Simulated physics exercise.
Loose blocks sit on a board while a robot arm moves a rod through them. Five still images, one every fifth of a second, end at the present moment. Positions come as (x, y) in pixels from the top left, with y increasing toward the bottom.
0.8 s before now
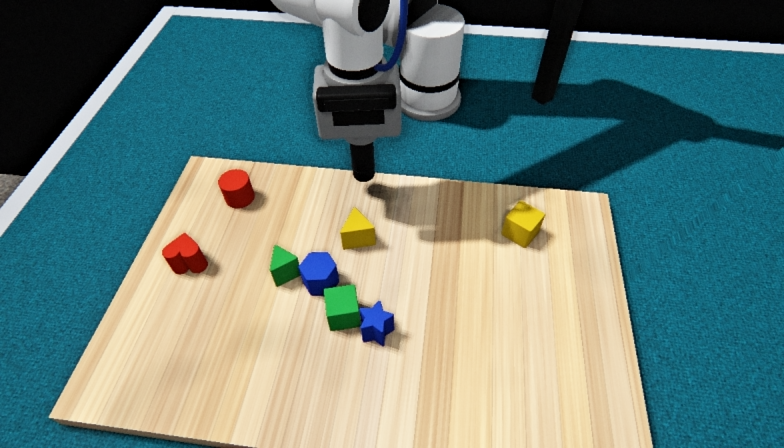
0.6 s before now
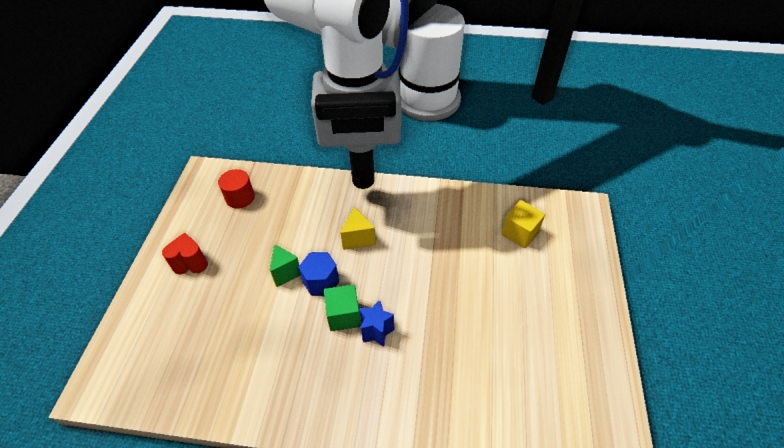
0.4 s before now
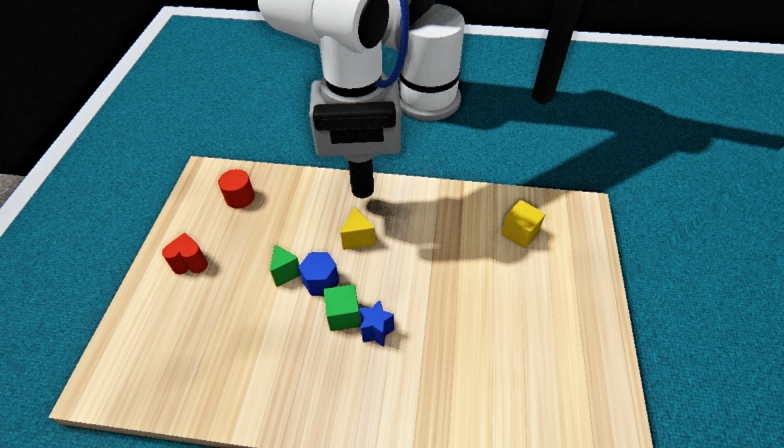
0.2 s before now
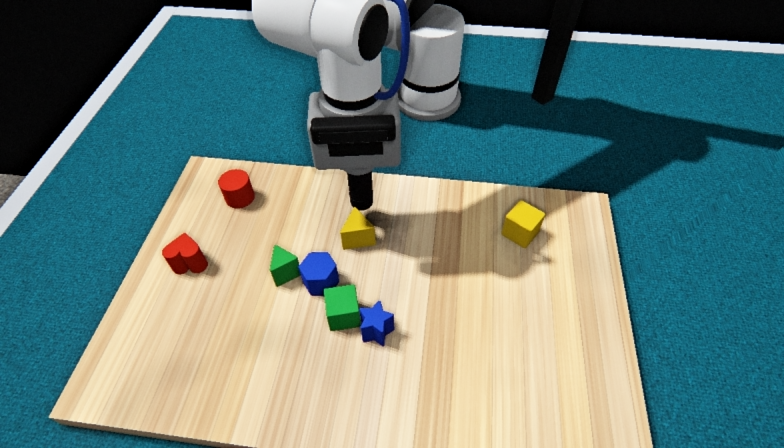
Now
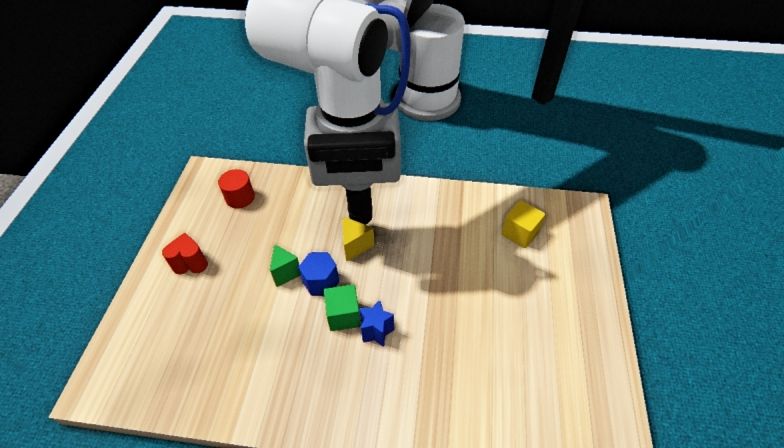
On a wooden board with scattered coloured blocks, a robot arm lowering its rod toward the viewer and slightly nudging a yellow triangle.
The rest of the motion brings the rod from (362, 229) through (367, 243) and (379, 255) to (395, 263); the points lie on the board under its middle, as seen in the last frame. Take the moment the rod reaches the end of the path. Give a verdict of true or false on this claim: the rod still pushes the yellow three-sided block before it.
That statement is not accurate.
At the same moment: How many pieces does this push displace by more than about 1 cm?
I'd say one block gets moved.
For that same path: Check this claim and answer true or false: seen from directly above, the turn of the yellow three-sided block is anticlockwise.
My answer: False.
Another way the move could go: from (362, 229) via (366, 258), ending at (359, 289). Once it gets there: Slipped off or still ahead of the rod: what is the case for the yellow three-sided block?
Still in front.
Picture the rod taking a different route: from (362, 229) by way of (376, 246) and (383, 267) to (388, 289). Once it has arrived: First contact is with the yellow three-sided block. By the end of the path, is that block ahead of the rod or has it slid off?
In the end it is beside or behind the rod.
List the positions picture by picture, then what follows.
In the first frame, tip of the rod at (364, 175), middles of tops, blue hexagon at (317, 265), yellow three-sided block at (356, 222).
In the second frame, rod at (364, 182), nothing pushed.
In the third frame, rod at (363, 191), nothing pushed.
In the fourth frame, rod at (362, 203), nothing pushed.
In the fifth frame, rod at (361, 217), blue hexagon at (317, 265), yellow three-sided block at (353, 229).
The first path, step by step. Halfway along, rod at (371, 238); yellow three-sided block at (353, 246), turned 25° clockwise.
At the end, rod at (395, 251); blue hexagon unmoved; yellow three-sided block at (353, 246), turned 25° clockwise.
